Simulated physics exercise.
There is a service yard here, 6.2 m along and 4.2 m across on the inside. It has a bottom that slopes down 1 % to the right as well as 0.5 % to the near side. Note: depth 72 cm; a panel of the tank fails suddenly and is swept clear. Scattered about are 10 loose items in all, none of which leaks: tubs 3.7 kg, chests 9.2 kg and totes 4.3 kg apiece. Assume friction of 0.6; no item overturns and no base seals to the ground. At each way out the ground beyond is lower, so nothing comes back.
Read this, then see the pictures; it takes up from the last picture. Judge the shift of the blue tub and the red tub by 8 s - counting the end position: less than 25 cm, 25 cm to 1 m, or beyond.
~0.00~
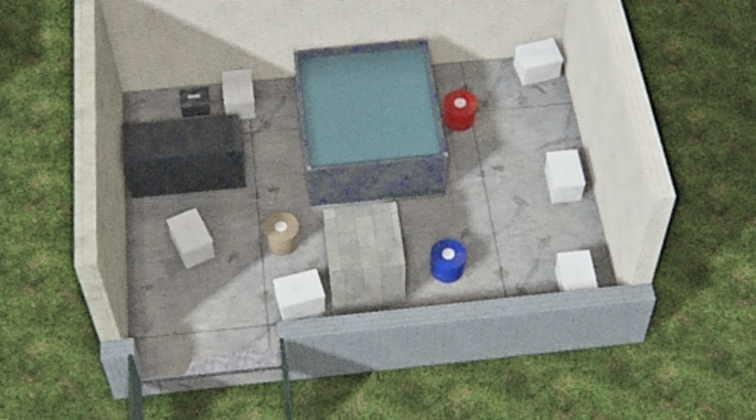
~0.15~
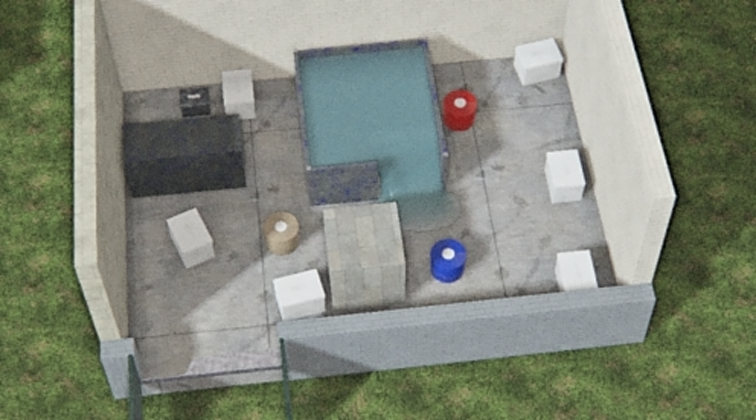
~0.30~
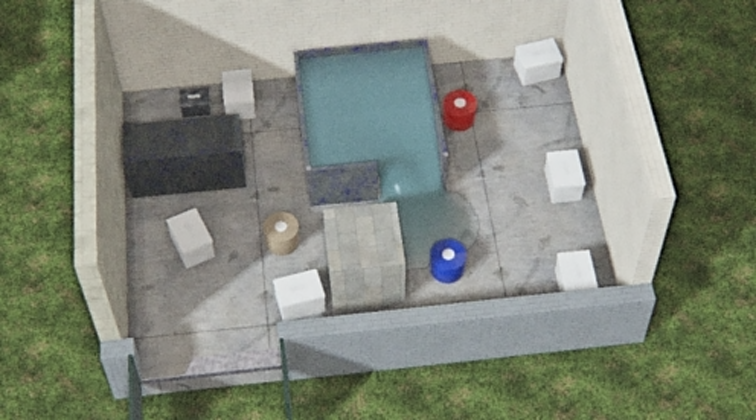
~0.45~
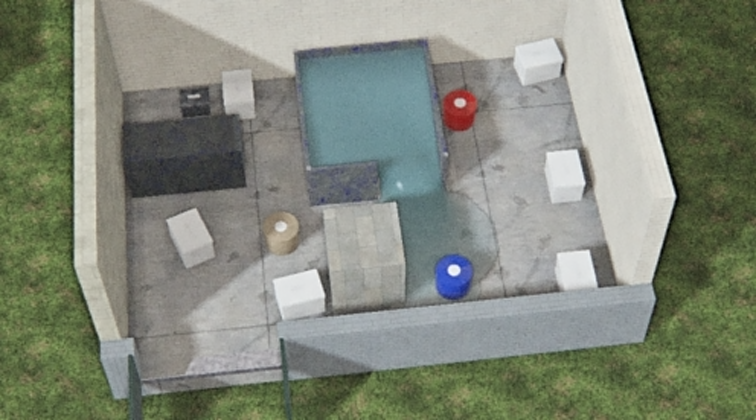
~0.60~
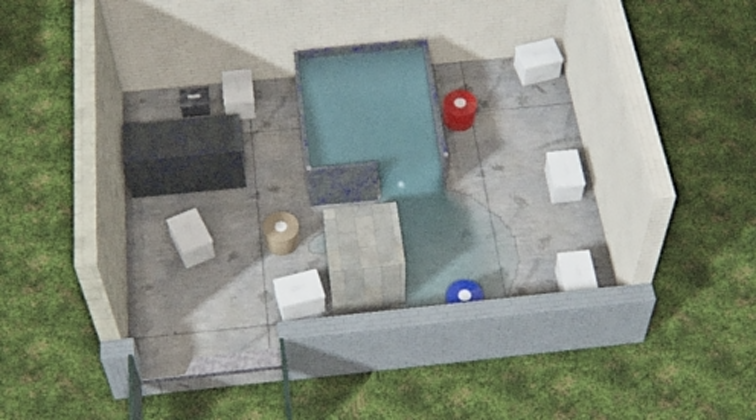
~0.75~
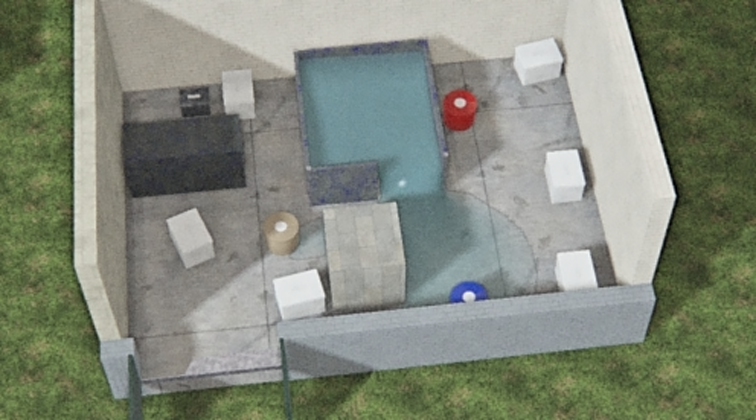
Blue tub winds up a long way off; red tub winds up a long way off.
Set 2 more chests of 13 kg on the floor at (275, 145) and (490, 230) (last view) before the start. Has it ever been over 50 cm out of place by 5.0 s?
In sequence: Within it, then beyond it.
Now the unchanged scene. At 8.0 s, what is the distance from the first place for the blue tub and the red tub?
The first is around 200 cm away, the second around 140 cm.
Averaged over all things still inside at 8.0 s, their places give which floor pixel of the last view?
The centre sits near (352, 195).
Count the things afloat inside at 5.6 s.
Just then, the number is 7.
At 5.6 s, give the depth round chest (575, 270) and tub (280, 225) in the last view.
About 16 and 6 cm.
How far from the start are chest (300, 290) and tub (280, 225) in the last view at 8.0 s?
Lab note - net shifts in turn: 20 cm; 60 cm.
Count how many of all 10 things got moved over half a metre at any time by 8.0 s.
7.
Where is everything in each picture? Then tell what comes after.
In the first frame, the blue tub at (448, 254), on the bottom; the red tub at (460, 103) rests on the ground; water covers 3.3 m2; 0 of 10 have shifted.
In the second frame, the blue tub at (448, 254) rests on the ground; the red tub at (460, 103) rests on the ground; water covers 3.8 m2; 0 of 10 have shifted.
In the third frame, the blue tub at (448, 254) rests on the ground; the red tub at (460, 103) rests on the ground; water covers 4.6 m2; 0 of 10 have shifted.
In the fourth frame, the blue tub at (454, 271) rests on the ground, 26 cm from its start; the red tub at (460, 103) rests on the ground; 5.2 m2 under water; 1 of 10 have shifted.
In the fifth frame, the blue tub at (465, 296) rests on the ground, 64 cm from its start; the red tub at (460, 103), on the bottom; water covers 6.2 m2; 1 of 10 have shifted.
In the sixth frame, the blue tub at (469, 297), afloat, 69 cm from its start; the red tub at (460, 103) rests on the ground; water covers 7.0 m2; 1 of 10 have shifted.
After 1.6 s the blue tub is near (548, 281), 1.3 m from its start, afloat; the red tub is near (460, 103), 0.0 m from its start, aground; 0 of 10 are out; 2 afloat.
After 3.6 s the blue tub is near (549, 137), 2.2 m from its start, afloat; the red tub is near (446, 76), 0.4 m from its start, afloat; 0 of 10 are out; 5 afloat.
After 5.6 s the blue tub is near (494, 76), 2.8 m from its start, afloat; the red tub is near (447, 74), 0.4 m from its start, afloat; 0 of 10 are out; 7 afloat.
After 8.0 s the blue tub is near (483, 140), 1.8 m from its start, afloat; the red tub is near (467, 183), 1.4 m from its start, afloat; 0 of 10 are out; 9 afloat.
